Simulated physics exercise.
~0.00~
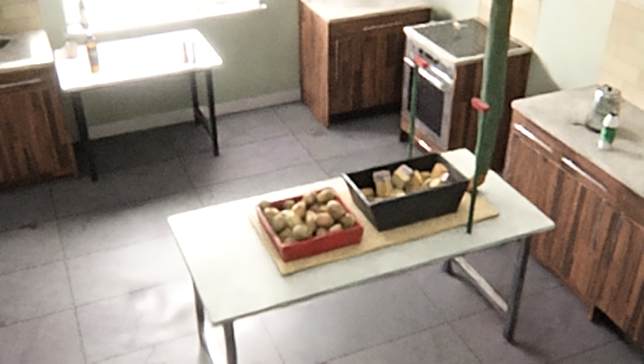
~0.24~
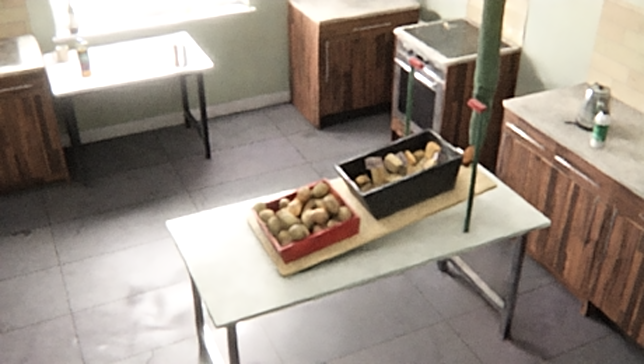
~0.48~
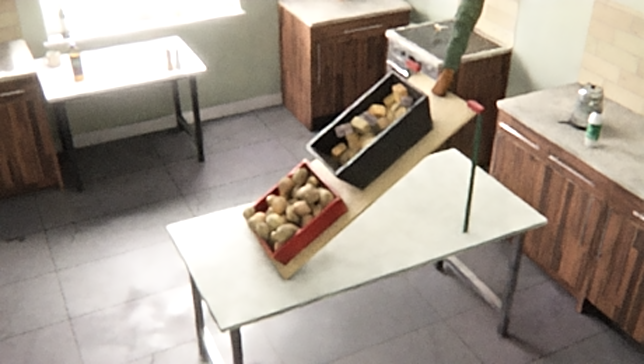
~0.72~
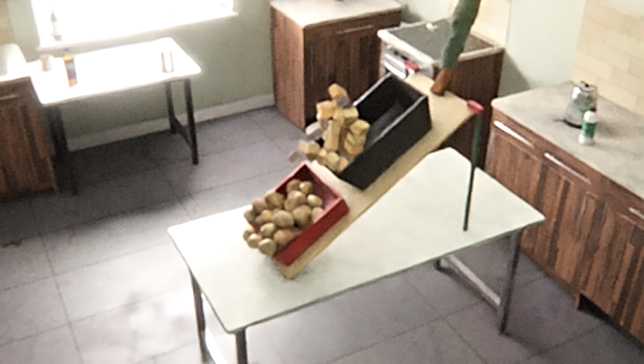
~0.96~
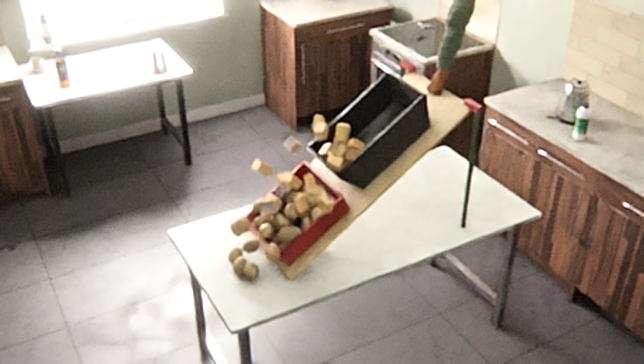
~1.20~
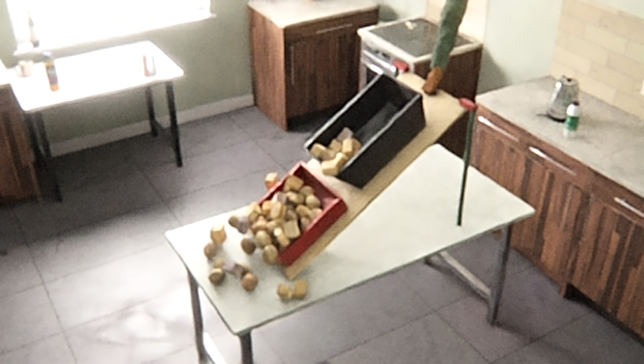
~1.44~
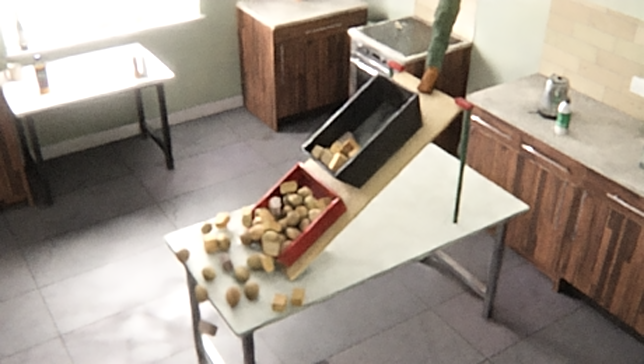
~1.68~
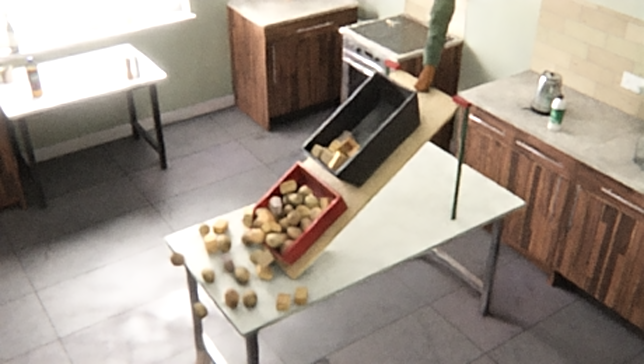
A tiled kitchen with dark wooden cabinets, a stove and a bright window is seen from above, the view drifting slightly sideways. On a pale table in the middle, a red tub of potatoes sits left of a black tub of timber offcuts on a wooden board. A hand in a green sleeve swiftly raises the board's right end until it stops at a steep slant. Offcuts tumble out of the black tub into and over the red one, and potatoes spill with them. Pieces scatter across the table's left end, some dropping off its edge, while both tubs stay tilted, still partly filled.
